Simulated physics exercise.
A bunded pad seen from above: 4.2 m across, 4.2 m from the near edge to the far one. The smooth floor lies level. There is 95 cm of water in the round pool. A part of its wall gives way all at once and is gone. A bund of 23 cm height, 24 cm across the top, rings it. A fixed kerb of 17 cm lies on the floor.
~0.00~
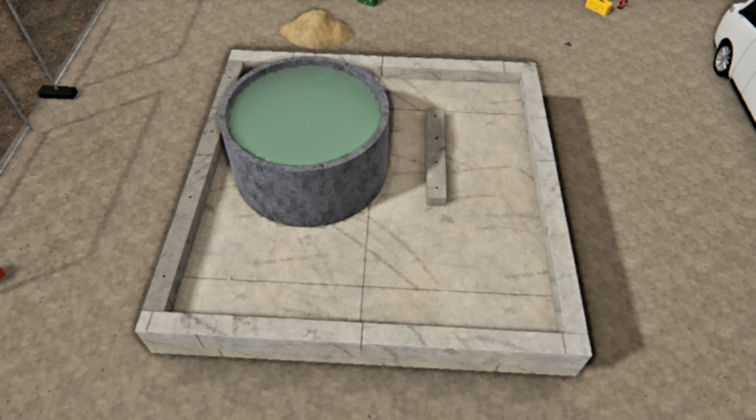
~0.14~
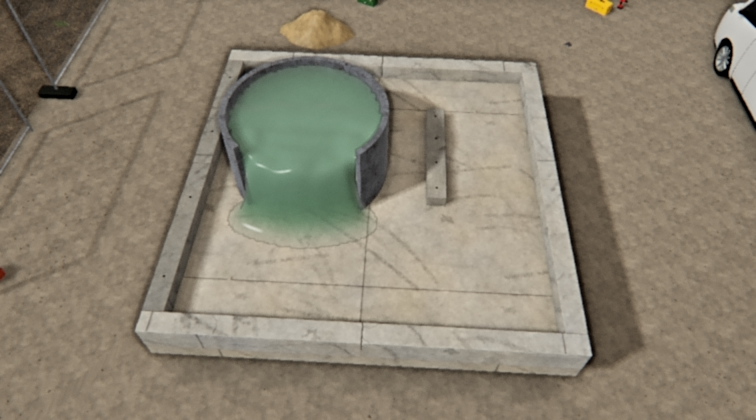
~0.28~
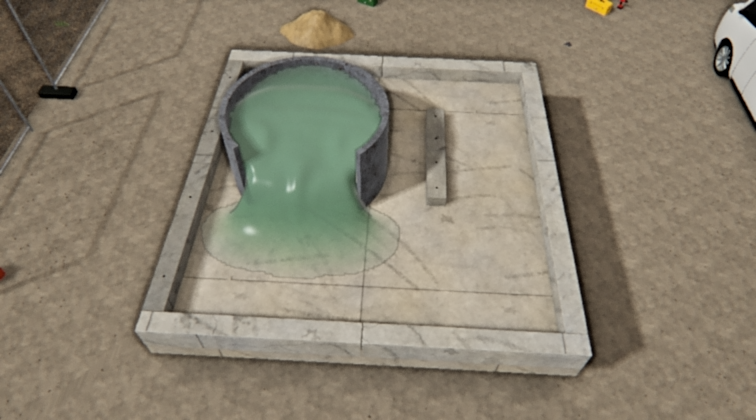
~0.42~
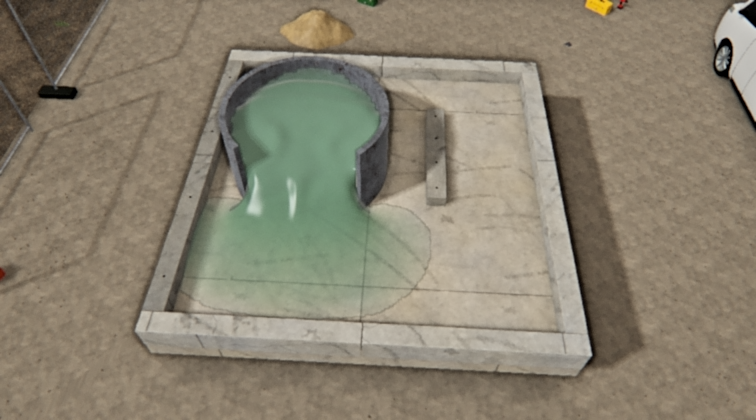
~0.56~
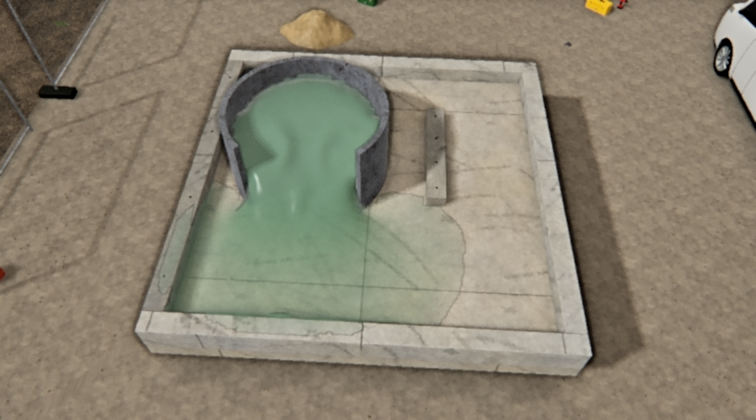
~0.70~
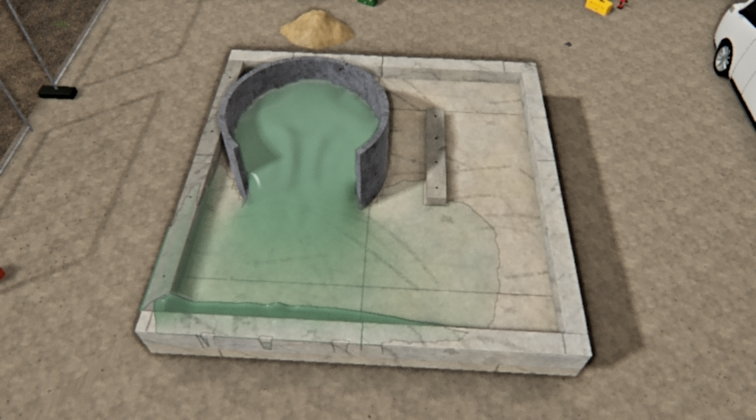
Green water burst through the front of a round gray pool as part of its wall vanished, then fanned out across the pale walled pad, reaching the near edge and spreading toward the right.
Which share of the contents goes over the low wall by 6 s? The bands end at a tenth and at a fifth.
The share over the wall is more than a fifth.
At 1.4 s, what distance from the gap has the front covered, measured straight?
Some 3.2 m out.
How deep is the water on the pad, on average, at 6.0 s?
About 11 cm.
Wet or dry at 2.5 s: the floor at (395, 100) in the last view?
It is dry.
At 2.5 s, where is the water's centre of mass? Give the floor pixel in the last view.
Near (340, 231).
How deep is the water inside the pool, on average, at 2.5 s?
Some 22 cm.
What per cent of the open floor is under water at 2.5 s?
Some 60 per cent of it.
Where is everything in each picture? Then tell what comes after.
The first frame shows still water, 95 cm deep, in the round pool at (305, 113).
In the second frame, the front is at (239, 209), 0.8 m from the gap at (300, 207); 0.4 m2 of floor is under water; 95 cm left at the back of the round pool.
In the third frame, water pours out at (300, 208) and has run 1.1 m, to (209, 231); deepest outside 54 cm, 92 cm at the round pool's back.
In the fourth frame, the front is at (183, 282), 1.5 m from the gap at (300, 211); 3.4 m2 of floor is under water; 83 cm left at the back of the round pool.
In the fifth frame, water pours out at (301, 212) and has run 2.0 m, to (426, 329); deepest outside 41 cm, 82 cm at the round pool's back.
In the sixth frame, water pours out at (301, 212) and has run 2.5 m, to (476, 337); deepest outside 63 cm, 78 cm at the round pool's back.
After 1.1 s water covers 45 % of the floor and is deepest (79 cm) near (188, 321); 2 % is over the wall.
After 1.4 s water covers 45 % of the floor and is deepest (68 cm) near (172, 320); 9 % is over the wall.
After 2.5 s water covers 60 % of the floor and is deepest (36 cm) near (555, 341); 25 % is over the wall.
After 4.0 s water covers 75 % of the floor and is deepest (24 cm) near (538, 340); 28 % is over the wall.
After 6.0 s water covers 80 % of the floor and is deepest (20 cm) near (506, 95); 29 % is over the wall.
